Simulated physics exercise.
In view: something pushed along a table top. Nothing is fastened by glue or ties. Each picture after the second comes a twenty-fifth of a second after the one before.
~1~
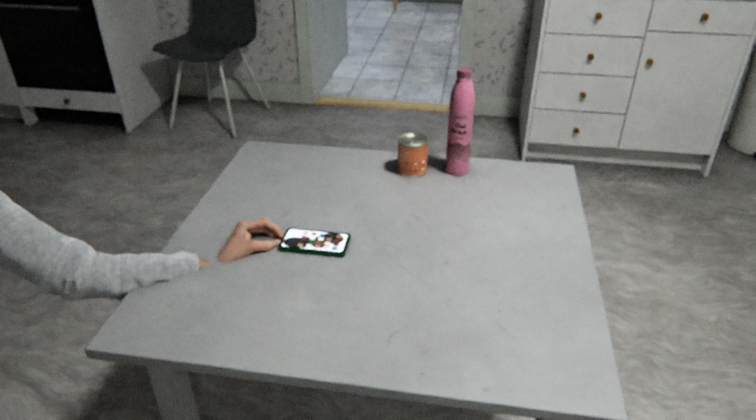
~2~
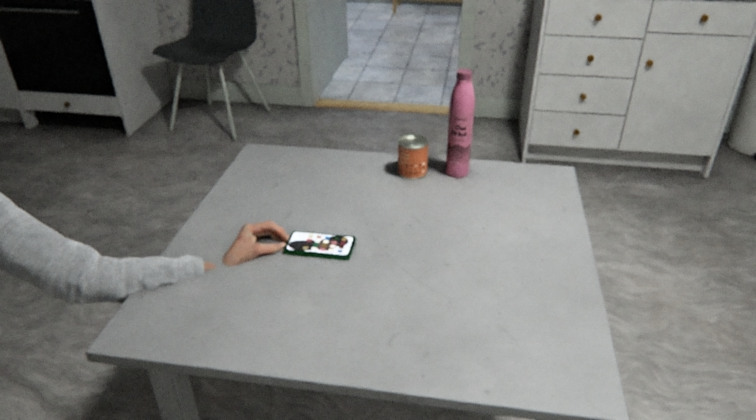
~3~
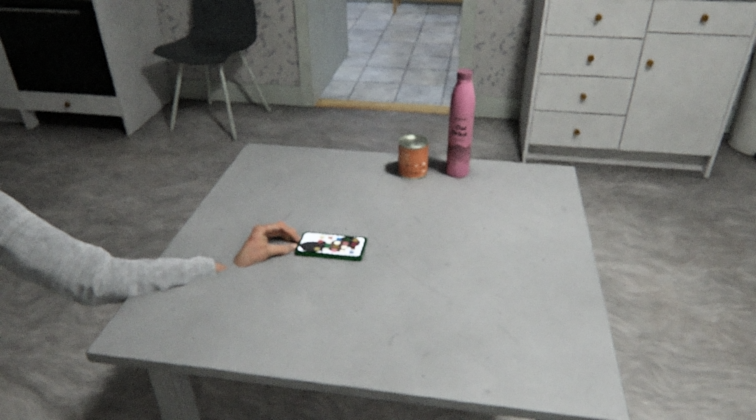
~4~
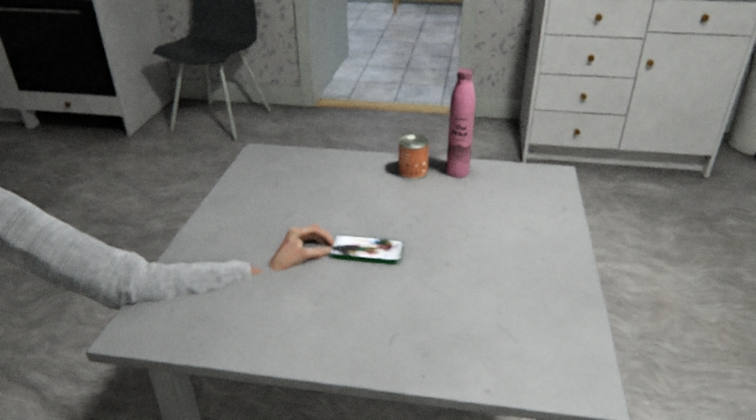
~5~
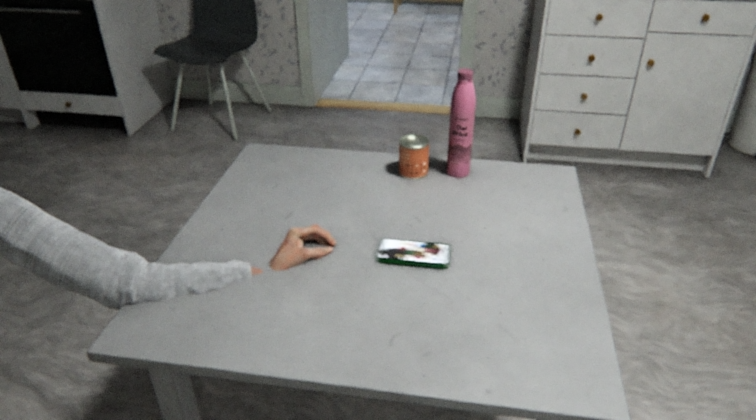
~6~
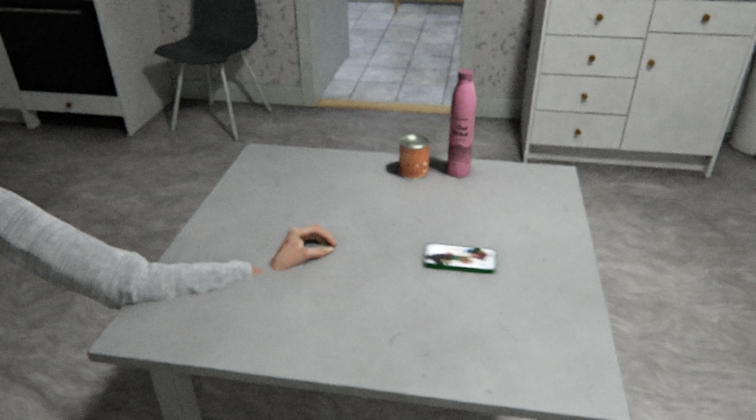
We see a hand in a grey sleeve push a green phone rightward along a grey table top, near an orange can and a pink bottle; the hand then stays still while the phone slides on, away from it.
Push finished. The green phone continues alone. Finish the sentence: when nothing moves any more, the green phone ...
... is no longer on the table.
Then, 0.10 s later than the last frame, green phone moved well along near (568, 269).
Then, 0.30 s later than the last frame, green phone now off the table.
Then, 0.50 s later than the last frame, things are still on the move.
Then, 0.60 s later than the last frame, as before.
When it is over, off the table, green phone.
